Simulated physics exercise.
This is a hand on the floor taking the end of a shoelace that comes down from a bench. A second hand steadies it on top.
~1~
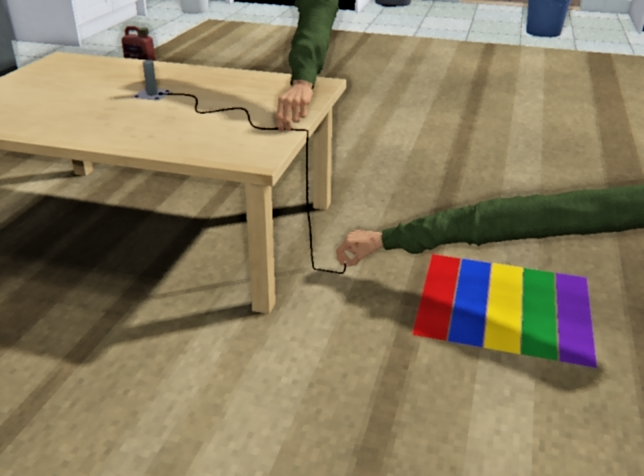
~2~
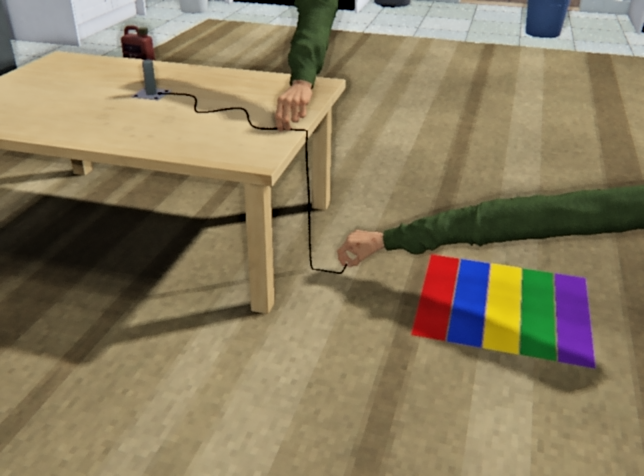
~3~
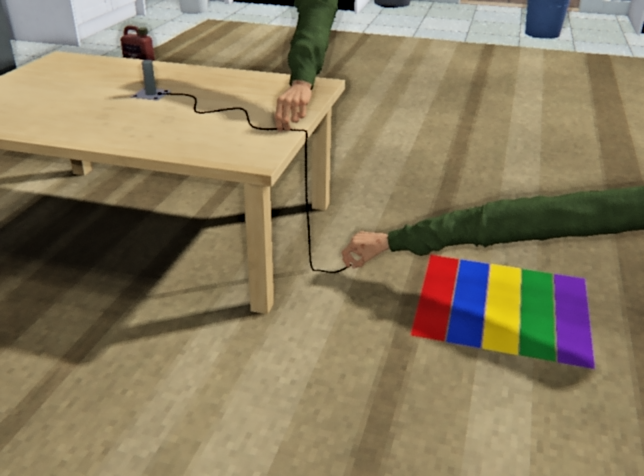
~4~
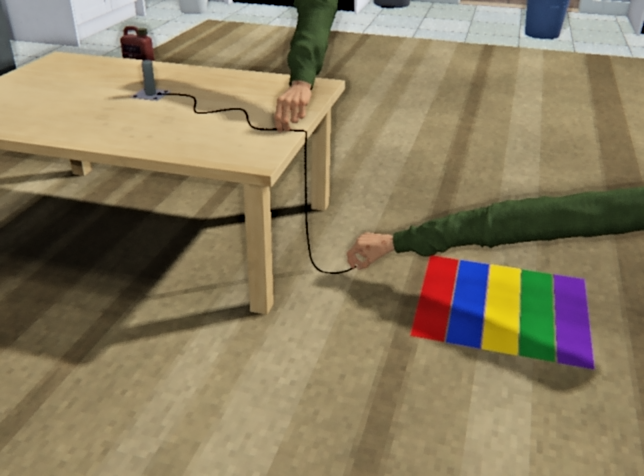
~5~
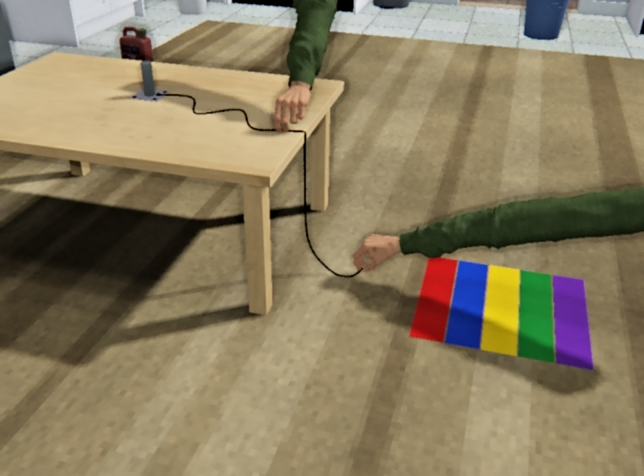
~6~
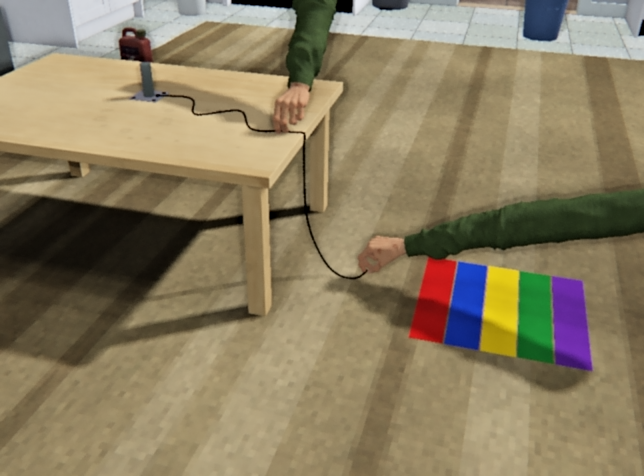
A hand near the floor held the end of a dark cord hanging from a wooden table and drew it slightly right, toward a striped mat, while another hand stayed on the tabletop.
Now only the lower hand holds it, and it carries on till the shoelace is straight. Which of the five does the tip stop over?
The end stops over the yellow strip.
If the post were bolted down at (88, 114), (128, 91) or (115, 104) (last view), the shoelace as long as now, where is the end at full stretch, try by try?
About (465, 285), (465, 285) and (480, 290).
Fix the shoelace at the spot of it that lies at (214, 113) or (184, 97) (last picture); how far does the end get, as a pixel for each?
Try by try, around (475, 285) and (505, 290).
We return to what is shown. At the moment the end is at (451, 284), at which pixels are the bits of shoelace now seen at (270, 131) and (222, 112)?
At (314, 150), then (249, 115).
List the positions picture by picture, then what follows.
In the first frame, end (345, 263); red (433, 321); blue (467, 327); yellow (503, 333); green (540, 340); purple (577, 346).
In the second frame, end (347, 264); shoelace through (187, 95) (211, 112) (249, 121) (304, 133) (309, 196) (310, 256).
In the third frame, end (351, 265).
In the fourth frame, end (356, 266); shoelace through (186, 95) (211, 112) (249, 121) (303, 134) (306, 196) (311, 257).
In the fifth frame, end (362, 268).
In the sixth frame, end (367, 270); shoelace through (184, 97) (209, 114) (247, 123) (302, 135) (305, 198) (322, 257).
Early on, end near (451, 284); over red.
Midway, end near (486, 289); over blue.
At the end of the slack, end near (508, 293); over yellow. It gets as far as the yellow strip.
